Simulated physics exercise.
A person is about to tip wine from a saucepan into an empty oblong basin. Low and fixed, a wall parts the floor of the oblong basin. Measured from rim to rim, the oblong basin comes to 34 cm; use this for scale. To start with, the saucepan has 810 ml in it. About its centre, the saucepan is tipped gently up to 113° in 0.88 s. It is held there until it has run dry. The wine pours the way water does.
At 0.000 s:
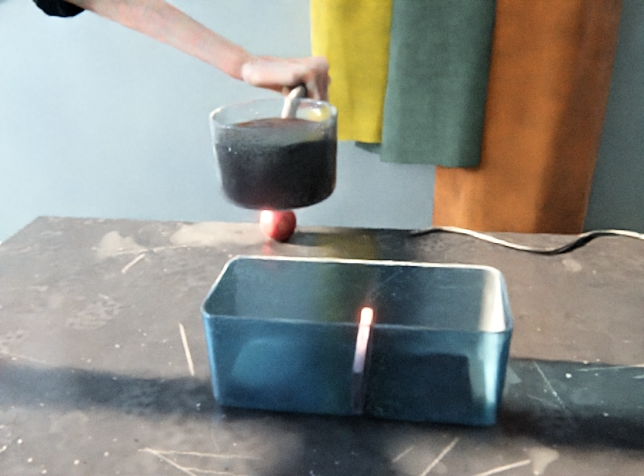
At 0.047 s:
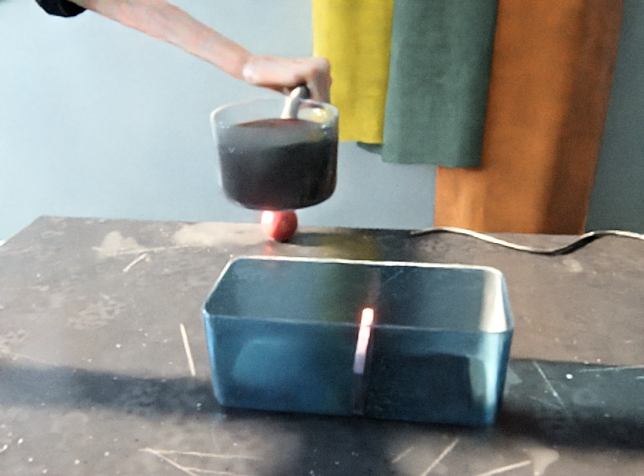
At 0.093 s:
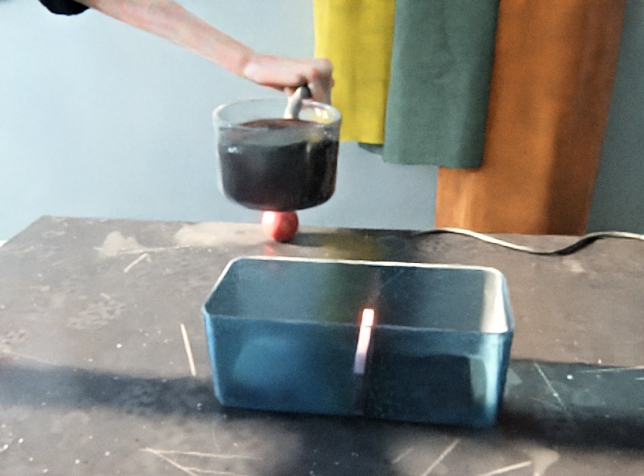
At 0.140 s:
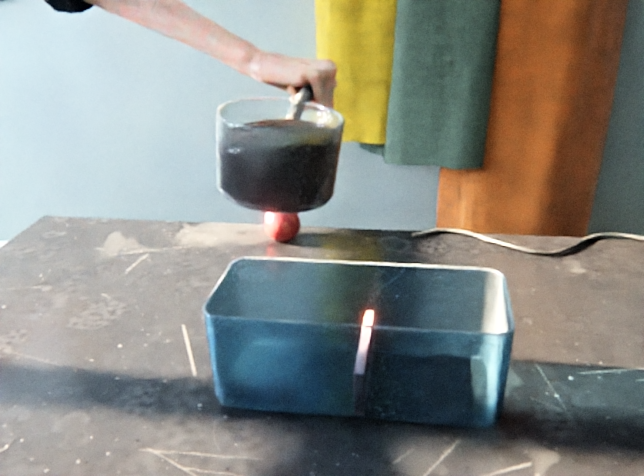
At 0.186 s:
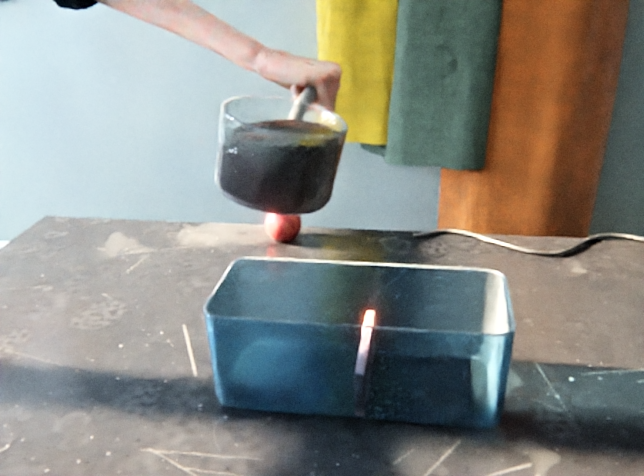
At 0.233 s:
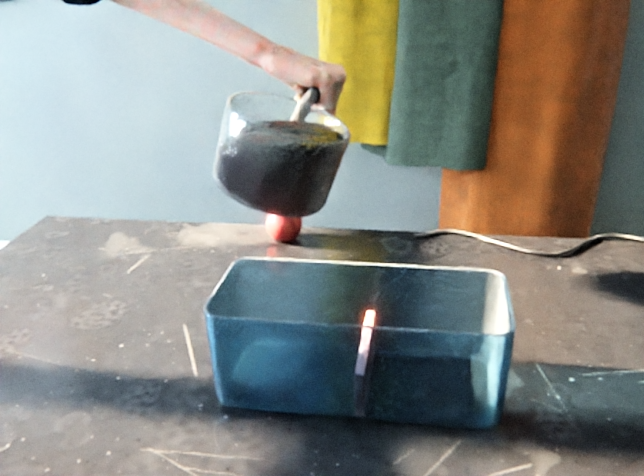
A hand holding a glass saucepan of dark wine above a blue oblong basin, slowly tilting it towards the right.
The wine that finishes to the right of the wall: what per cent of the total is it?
It is about 88 per cent of the total.
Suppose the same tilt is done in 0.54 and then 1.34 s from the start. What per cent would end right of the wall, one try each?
It comes to 80 per cent, and then 90 per cent.
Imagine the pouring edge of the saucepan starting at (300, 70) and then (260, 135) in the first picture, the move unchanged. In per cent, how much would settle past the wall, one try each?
The first try gives around 65 percent, the second around 0 percent.
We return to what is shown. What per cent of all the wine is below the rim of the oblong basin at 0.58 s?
Roughly 9 percent.
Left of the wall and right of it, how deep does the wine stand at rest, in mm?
The left ends up at roughly 4 mm, with the right at roughly 34 mm.
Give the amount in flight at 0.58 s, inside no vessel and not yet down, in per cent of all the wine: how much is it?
Near 36 per cent at that moment.
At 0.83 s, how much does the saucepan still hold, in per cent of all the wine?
8 %.
Then, 0.58 s in, the tilt is 83° and 55 per cent is still to pour, 0 is left of the wall and 9 right of it.
Then, 0.83 s in, the tilt is 112° and 8 per cent is still to pour, 4 is left of the wall and 75 right of it.
Then, 1.09 s in, the tilt is 113° and 0 per cent is still to pour, 11 is left of the wall and 87 right of it.
Then, 1.38 s in, the tilt is 113° and 0 per cent is still to pour, 11 is left of the wall and 88 right of it.
Finally, 11 per cent lies left of the wall, 88 right of it and 1 outside.
